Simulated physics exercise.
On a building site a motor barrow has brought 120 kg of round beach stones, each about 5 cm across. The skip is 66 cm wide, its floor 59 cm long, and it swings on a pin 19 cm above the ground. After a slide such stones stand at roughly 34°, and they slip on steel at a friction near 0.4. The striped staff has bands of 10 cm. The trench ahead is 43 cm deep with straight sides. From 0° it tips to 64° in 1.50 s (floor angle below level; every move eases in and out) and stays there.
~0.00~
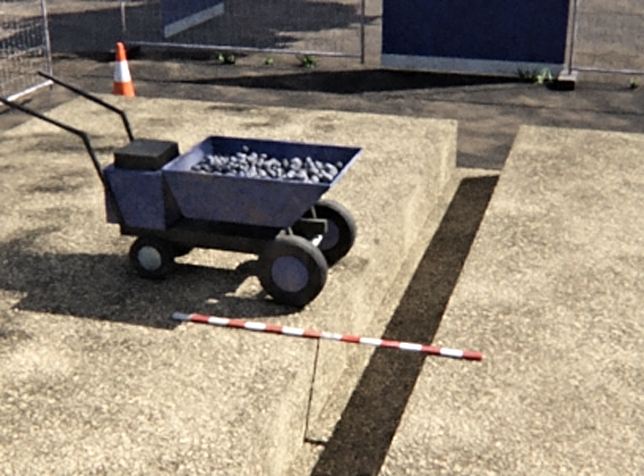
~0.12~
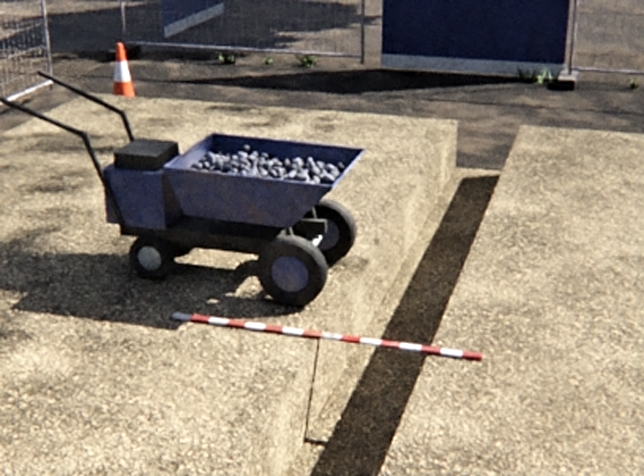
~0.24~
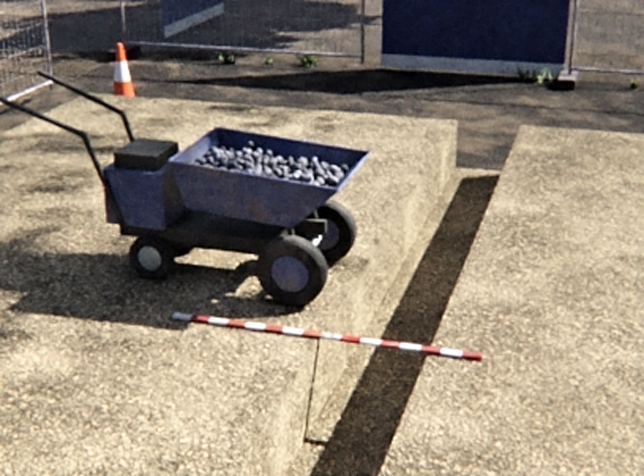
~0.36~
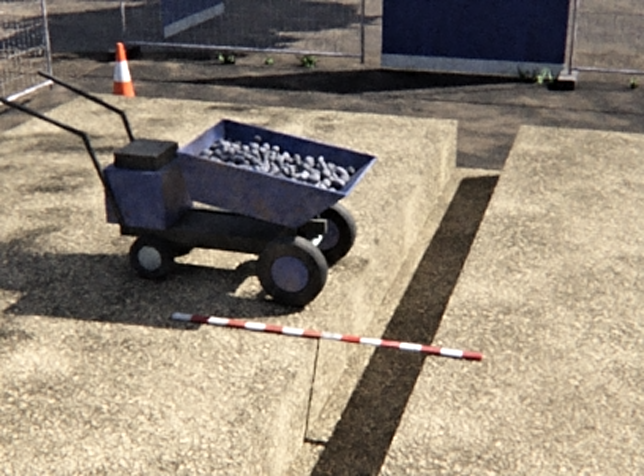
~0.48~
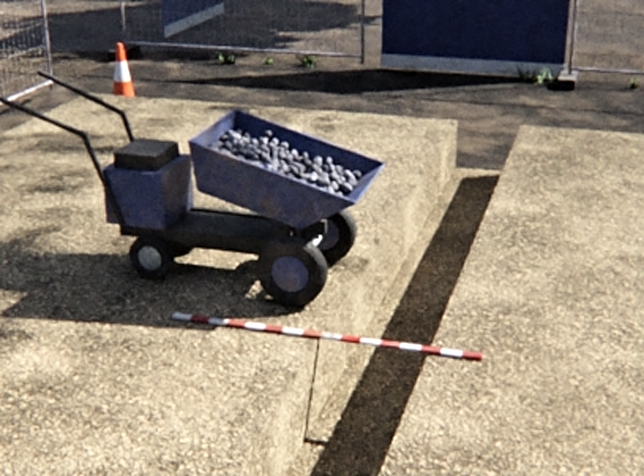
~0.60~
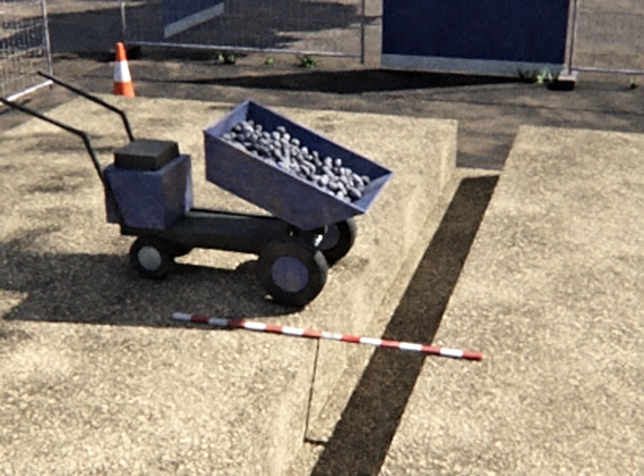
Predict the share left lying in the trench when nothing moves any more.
Roughly 67 per cent ends in the trench.
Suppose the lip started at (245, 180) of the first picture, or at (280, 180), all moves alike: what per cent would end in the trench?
Near 95 per cent from the first place, 100 from the second.
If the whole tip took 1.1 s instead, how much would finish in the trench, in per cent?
It would be near 60 per cent.
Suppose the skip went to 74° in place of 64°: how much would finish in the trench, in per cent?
In that case some 75 per cent.
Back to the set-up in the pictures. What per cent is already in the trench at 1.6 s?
Some 35 per cent.
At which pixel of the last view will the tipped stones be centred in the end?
Near (435, 353).
After 1.1 s the floor is at 54°; 100 % in the skip; the foremost stones are at (398, 237).
After 1.6 s the floor is at 64°; 49 % in the skip, 33 % in the trench, 18 % past the trench; the foremost stones are at (501, 309).
After 2.0 s the floor is at 64°; 18 % in the skip, 48 % in the trench, 33 % past the trench; the foremost stones are at (581, 317).
After 3.9 s the floor is at 64°; 0 % in the skip, 67 % in the trench, 33 % past the trench; the foremost stones are at (636, 319).
